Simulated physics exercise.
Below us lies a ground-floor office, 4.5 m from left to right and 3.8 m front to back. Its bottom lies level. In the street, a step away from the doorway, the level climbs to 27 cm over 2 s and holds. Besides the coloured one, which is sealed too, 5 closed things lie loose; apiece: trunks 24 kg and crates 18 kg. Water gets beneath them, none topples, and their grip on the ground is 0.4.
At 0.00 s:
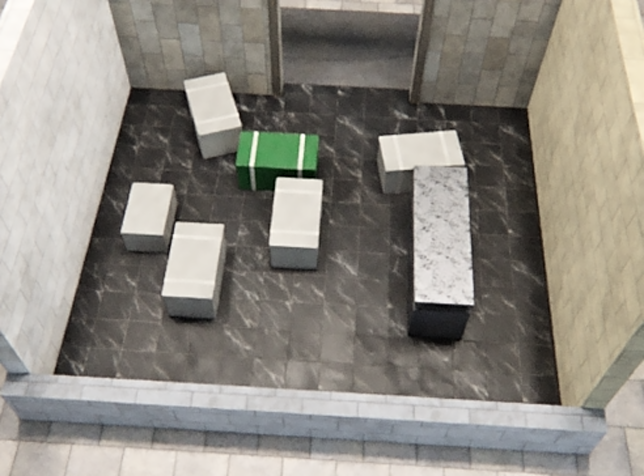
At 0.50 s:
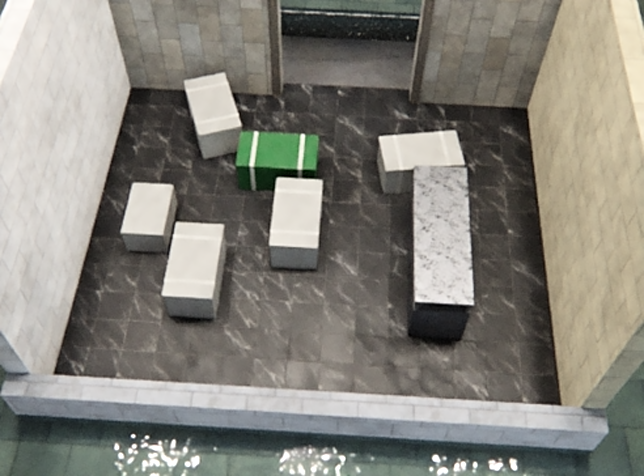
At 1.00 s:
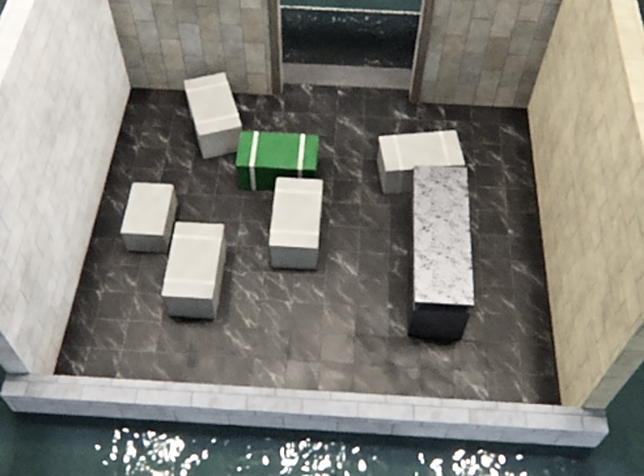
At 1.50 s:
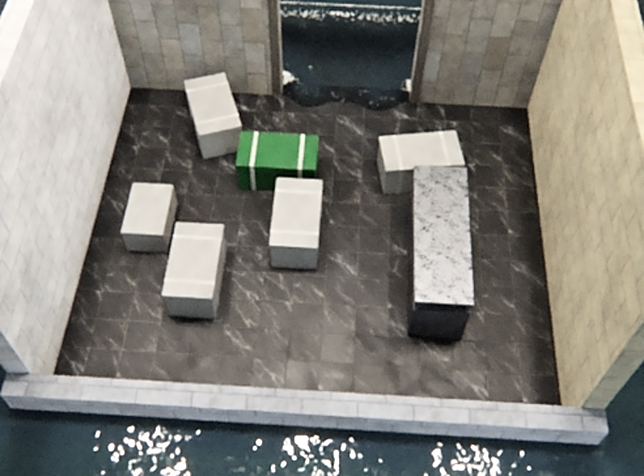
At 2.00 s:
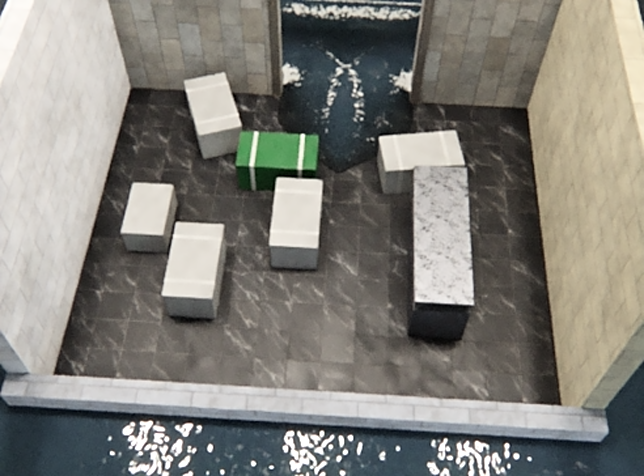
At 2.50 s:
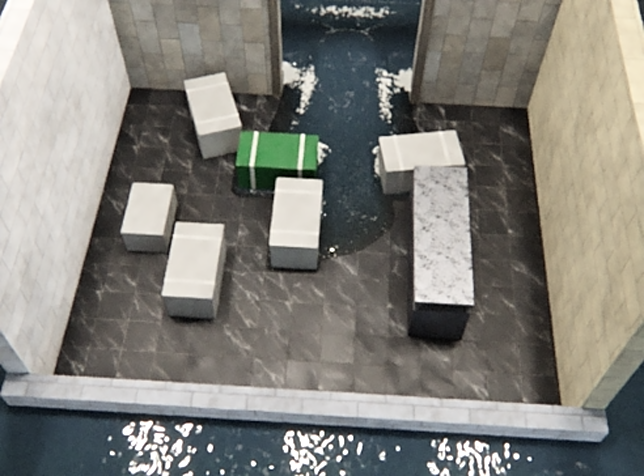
Dark water spreads over the paved street around a ground-floor office seen from above, then slips through the doorway at the back and reaches across the dark tiled floor in a widening tongue. A green trunk with pale bands sits near the doorway among five pale boxes, with a long marble-topped counter at right. The water passes between the boxes toward the middle, while they and the camera stay still.
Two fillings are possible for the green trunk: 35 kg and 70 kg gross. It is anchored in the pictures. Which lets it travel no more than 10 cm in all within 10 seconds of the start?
Verdict: Neither load is enough.
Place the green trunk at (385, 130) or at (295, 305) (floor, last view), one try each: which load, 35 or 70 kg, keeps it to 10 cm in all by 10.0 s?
In turn: Neither holds; neither is enough.
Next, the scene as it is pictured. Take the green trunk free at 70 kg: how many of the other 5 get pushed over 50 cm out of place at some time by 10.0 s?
That makes 5.
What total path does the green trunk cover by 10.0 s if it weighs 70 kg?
About 60 cm.
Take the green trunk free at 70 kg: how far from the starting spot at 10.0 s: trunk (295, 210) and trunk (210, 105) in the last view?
In turn: 140 cm, 80 cm.
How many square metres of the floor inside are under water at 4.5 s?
About 12 m2.
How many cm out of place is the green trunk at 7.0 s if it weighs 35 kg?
Roughly 150 cm.
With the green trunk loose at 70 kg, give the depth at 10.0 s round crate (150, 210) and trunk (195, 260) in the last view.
About 14 and 11 cm.
After 3.5 s the green trunk would be 67 cm from its start with 35 kg and 24 cm from its start with 70 kg; 9 cm of water round it then.
After 4.5 s the green trunk would be 117 cm from its start with 35 kg and 42 cm from its start with 70 kg; 7 cm of water round it then.
After 7.0 s the green trunk would be 163 cm from its start with 35 kg and 42 cm from its start with 70 kg; 7 cm of water round it then.
After 10.0 s the green trunk would be 176 cm from its start with 35 kg and 65 cm from its start with 70 kg; 17 cm of water round it then.
